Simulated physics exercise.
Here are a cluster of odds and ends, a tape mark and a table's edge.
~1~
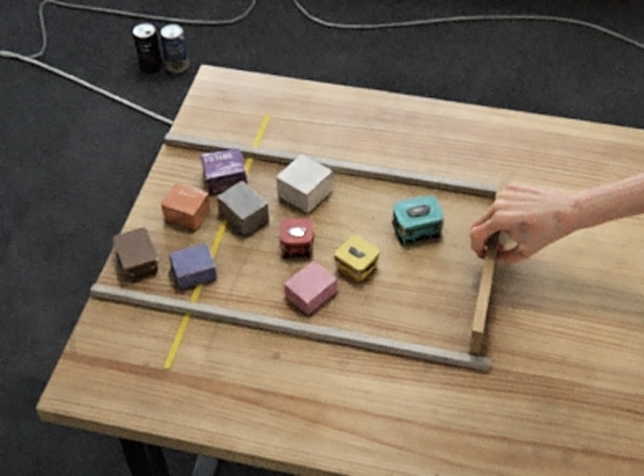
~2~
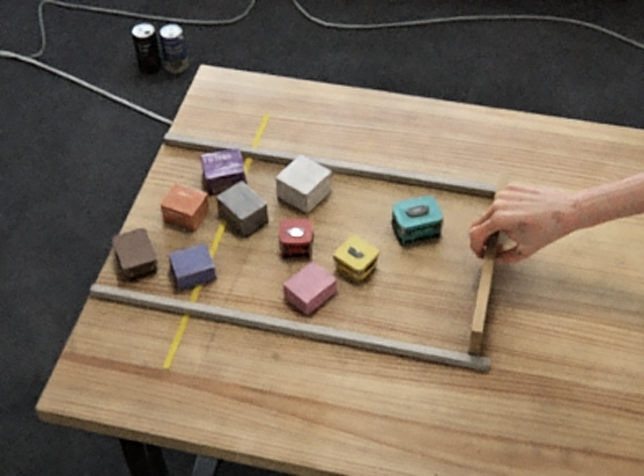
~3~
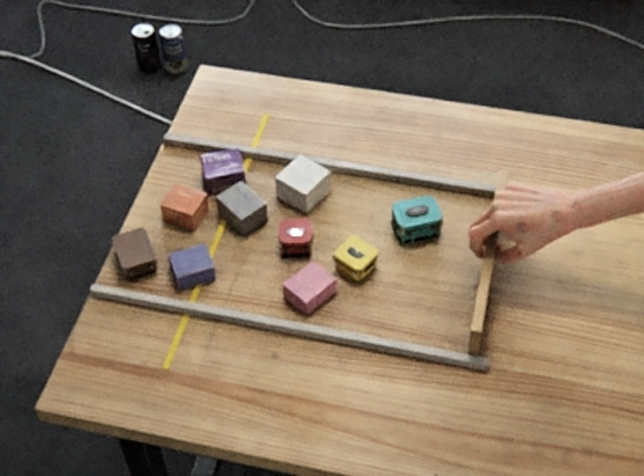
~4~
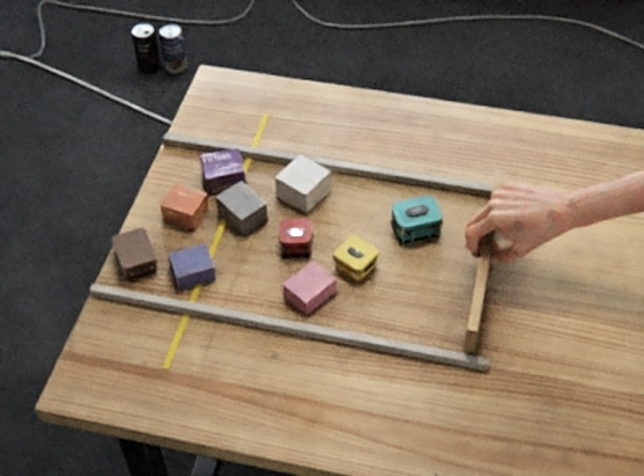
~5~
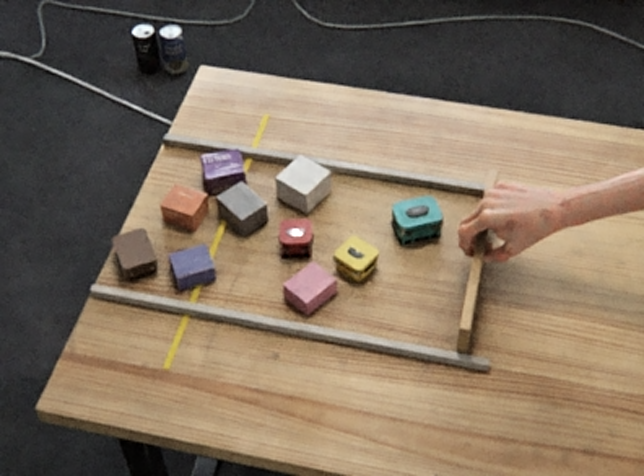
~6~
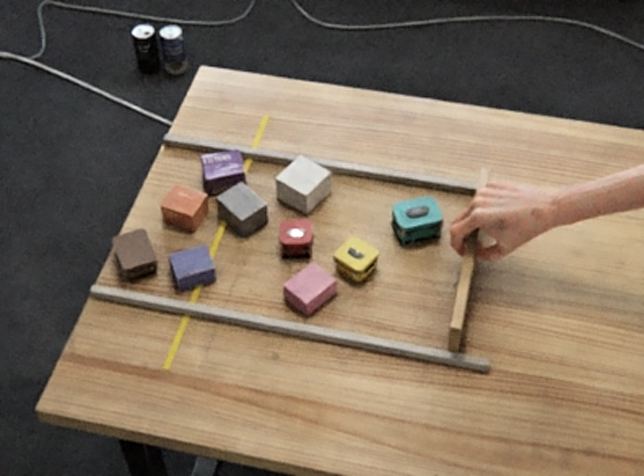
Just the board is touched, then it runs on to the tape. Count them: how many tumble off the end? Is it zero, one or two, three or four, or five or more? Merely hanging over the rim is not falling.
It will be one or two.
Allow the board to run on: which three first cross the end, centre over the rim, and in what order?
The orange box goes first, followed by the purple box and then the brown case.
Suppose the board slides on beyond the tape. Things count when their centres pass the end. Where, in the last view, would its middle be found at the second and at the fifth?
For the first, roughly (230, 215); for the next, roughly (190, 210).
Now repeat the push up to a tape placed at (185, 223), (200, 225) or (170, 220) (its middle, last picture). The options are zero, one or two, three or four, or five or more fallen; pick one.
Taking the places one by one, it comes to more than four; 3 or 4; more than four.
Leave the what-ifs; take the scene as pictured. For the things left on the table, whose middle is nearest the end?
Brown case.
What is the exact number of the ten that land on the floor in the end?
2 in total.
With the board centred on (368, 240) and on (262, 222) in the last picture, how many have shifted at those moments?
The count reaches 2 first and 9 second.
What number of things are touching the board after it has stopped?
The count comes out at 3.
Early on, none off yet; brown case at rest near (136, 255); orange box at rest near (185, 208); purple box at rest near (223, 172).
A while later, none off yet; brown case at rest near (136, 255); orange box travelled about its own width near (143, 203); purple box travelled about its own width near (178, 156).
Finally, the number that fall off is one or two; lost, purple box and orange box.
